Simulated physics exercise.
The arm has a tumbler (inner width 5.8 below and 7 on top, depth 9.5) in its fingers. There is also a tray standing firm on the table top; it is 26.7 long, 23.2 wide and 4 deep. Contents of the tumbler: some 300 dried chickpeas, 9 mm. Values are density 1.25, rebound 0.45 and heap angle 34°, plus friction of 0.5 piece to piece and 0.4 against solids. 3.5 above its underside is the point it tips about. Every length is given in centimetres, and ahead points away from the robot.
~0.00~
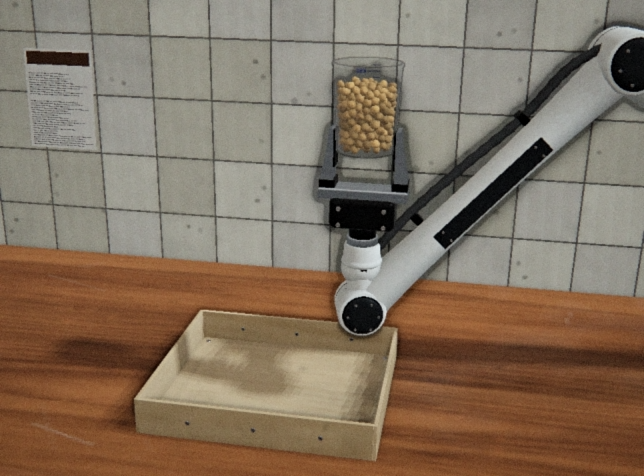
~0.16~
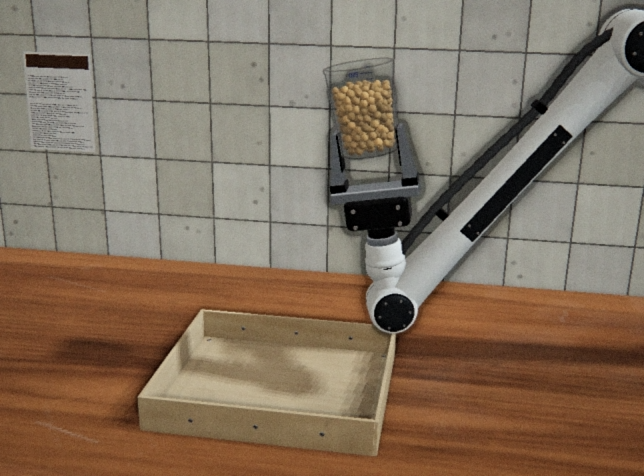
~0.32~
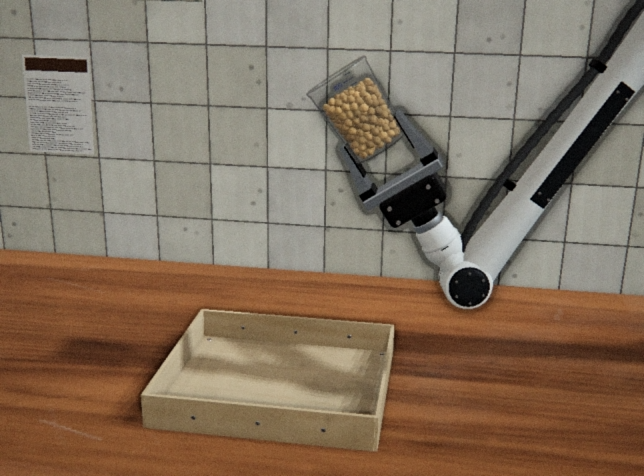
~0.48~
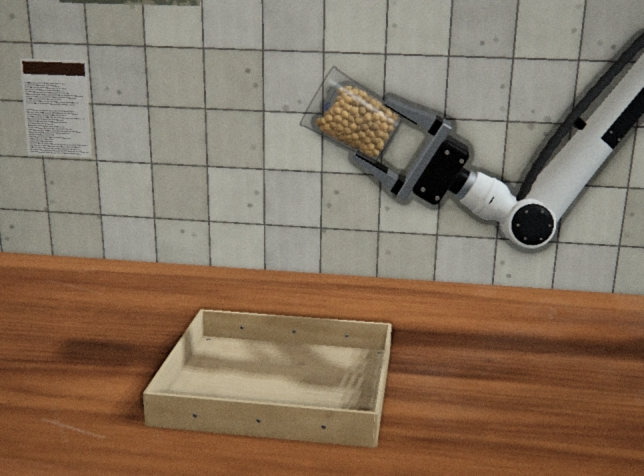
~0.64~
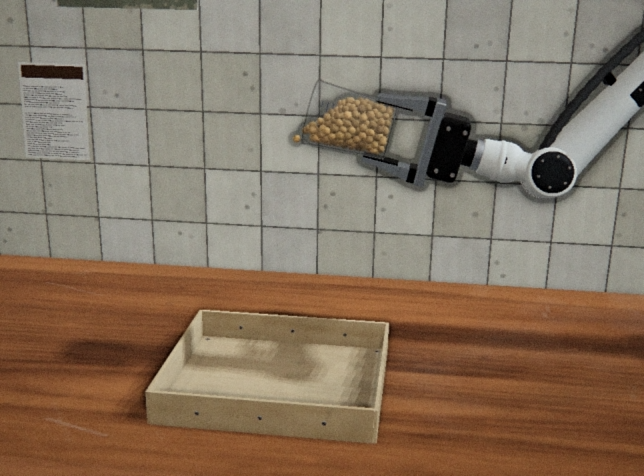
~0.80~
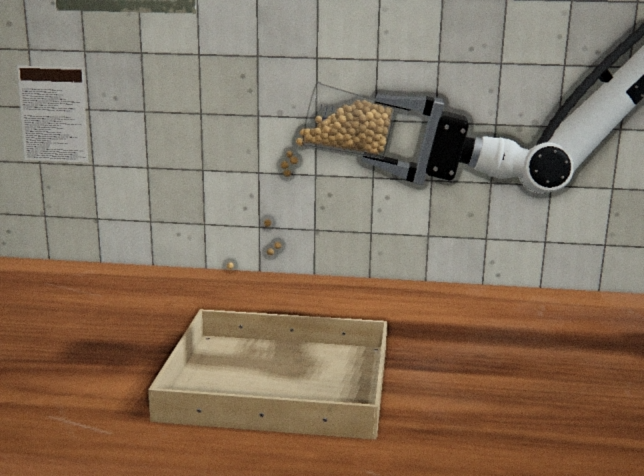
A robot arm holding a clear tumbler of chickpeas above a wooden tray drew back to the right while tilting the tumbler left, and a few chickpeas tumbled out over its rim.
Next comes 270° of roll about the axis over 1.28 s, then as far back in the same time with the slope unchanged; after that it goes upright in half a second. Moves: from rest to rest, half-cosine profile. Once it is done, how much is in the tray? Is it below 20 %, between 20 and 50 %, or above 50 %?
It is between 20 and 50 %.
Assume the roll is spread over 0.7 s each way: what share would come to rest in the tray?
In that case some 30 per cent.
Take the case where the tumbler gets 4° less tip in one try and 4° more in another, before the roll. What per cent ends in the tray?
About 30 and 50 per cent.
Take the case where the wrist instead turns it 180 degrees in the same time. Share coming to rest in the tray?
It would be near 30 per cent.
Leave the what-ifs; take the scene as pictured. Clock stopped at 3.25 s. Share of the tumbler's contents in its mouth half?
40 %.
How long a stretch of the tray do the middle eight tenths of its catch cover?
It spans something like 16 centimetres, give or take.
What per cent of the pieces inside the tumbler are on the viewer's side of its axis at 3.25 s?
Some 35 per cent.
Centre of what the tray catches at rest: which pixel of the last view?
It's centred about (242, 377).
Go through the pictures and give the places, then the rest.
The tumbler middle at (367, 109), upright; upper third of the load around (367, 95), from x 340 to 395, top at y 80; 305 in the tumbler, in the first frame.
The tumbler middle at (364, 110), tipped 10°; upper third of the load around (363, 97), from x 335 to 390, top at y 85, in the second frame.
The tumbler middle at (359, 113), tipped 34°; upper third of the load around (359, 101), from x 325 to 395, top at y 80, in the third frame.
The tumbler middle at (354, 118), tipped 61°; upper third of the load around (355, 108), from x 320 to 395, top at y 90, in the fourth frame.
The tumbler middle at (352, 122), tipped 78°; upper third of the load around (359, 113), from x 295 to 390, top at y 100, in the fifth frame.
The tumbler middle at (351, 124), tipped 79°; upper third of the load around (362, 117), from x 230 to 390, top at y 105; 297 in the tumbler, 8 in flight or on a rim, in the sixth frame.
After 2.02 s, tipped 79°, highest piece 37 above the table; 236 in the tumbler, 57 in the tray, 1 on the table or floor, 11 in flight or on a rim.
After 3.25 s, tipped 79°, highest piece 37 above the table; 197 in the tumbler, 97 in the tray, 1 on the table or floor, 10 in flight or on a rim.
After 4.06 s, upright, highest piece 39 above the table; 195 in the tumbler, 109 in the tray, 1 on the table or floor.
After 4.76 s, upright, highest piece 39 above the table; 195 in the tumbler, 109 in the tray, 1 on the table or floor.
In the end, 195 in the tumbler, 109 in the tray, 1 on the table or floor. That is 36 % in the tray.
